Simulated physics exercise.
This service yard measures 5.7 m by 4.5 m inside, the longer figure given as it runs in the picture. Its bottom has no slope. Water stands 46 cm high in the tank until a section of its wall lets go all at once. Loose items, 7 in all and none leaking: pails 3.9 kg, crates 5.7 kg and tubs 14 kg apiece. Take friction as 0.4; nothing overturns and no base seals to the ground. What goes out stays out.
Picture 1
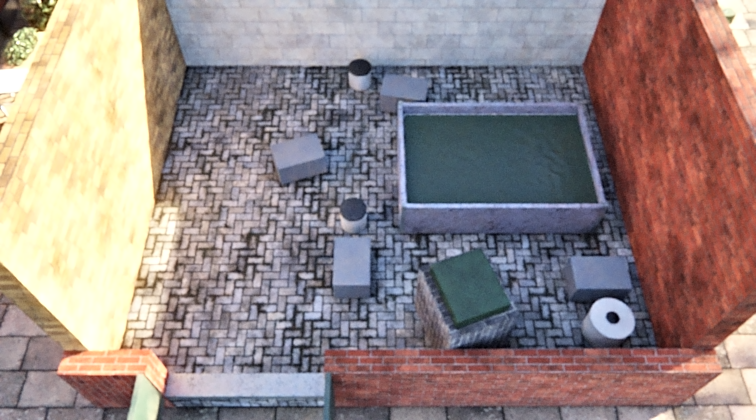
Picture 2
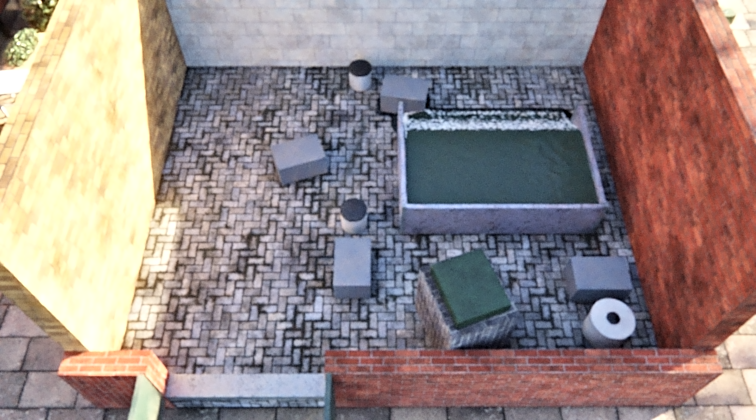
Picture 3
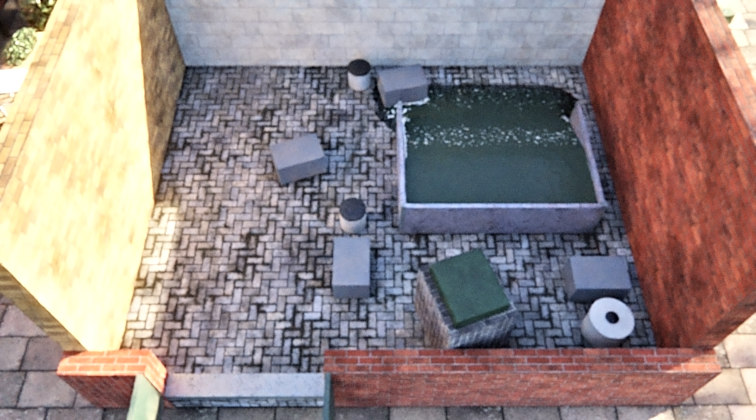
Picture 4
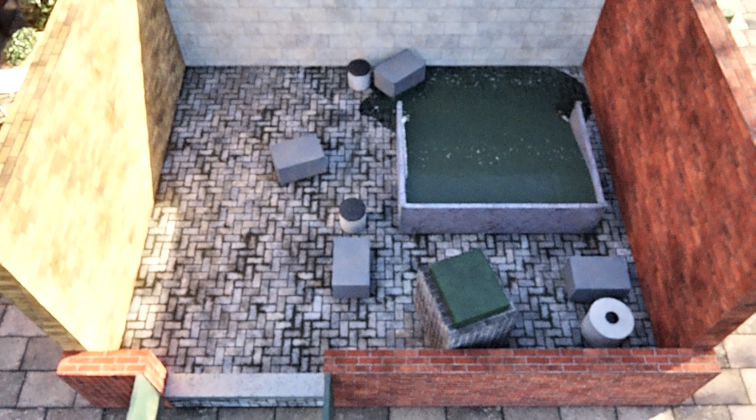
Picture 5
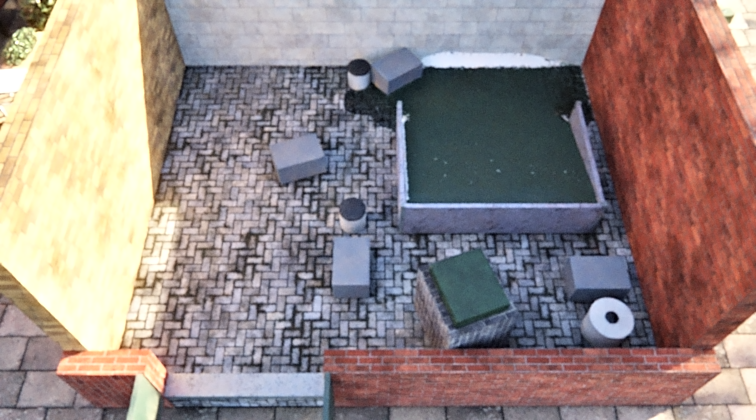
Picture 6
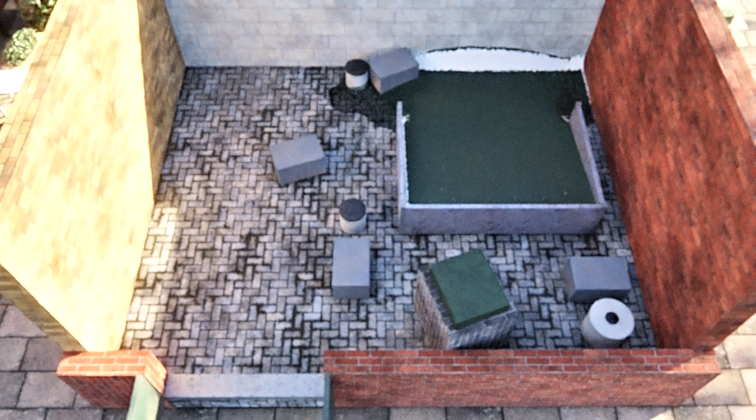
A stone tank full of dark green water gave way along its back side, and the water surged out toward the pale rear wall, pushing a nearby gray block up and slightly left beside a pail.
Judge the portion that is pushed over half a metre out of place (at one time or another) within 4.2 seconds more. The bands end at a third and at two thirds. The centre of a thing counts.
Share: Two thirds or more.
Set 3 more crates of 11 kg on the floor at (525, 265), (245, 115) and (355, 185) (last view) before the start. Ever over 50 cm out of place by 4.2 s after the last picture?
In that order: Less, more, short of it.
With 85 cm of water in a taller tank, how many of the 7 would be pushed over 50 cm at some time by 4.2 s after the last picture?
In that case 5 of them.
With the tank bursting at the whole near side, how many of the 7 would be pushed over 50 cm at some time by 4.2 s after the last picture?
Then 3.
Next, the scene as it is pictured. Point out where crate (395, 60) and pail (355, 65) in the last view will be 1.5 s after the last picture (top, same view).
Around (241, 92) and (208, 80).
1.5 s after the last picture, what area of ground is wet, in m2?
About 11.0 m2.
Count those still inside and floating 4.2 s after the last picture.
I count 0.
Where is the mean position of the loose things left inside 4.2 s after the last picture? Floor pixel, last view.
Around (355, 273).
Then, 0.4 s after the last picture 1 of 7 are over 50 cm from their spots; 1 afloat.
Then, 1.5 s after the last picture 2 of 7 are over 50 cm from their spots; 1 afloat.
Then, 2.8 s after the last picture 2 of 7 are over 50 cm from their spots; 2 afloat.
Then, 4.2 s after the last picture 5 of 7 are over 50 cm from their spots, and 5 have been at some point; 0 afloat.
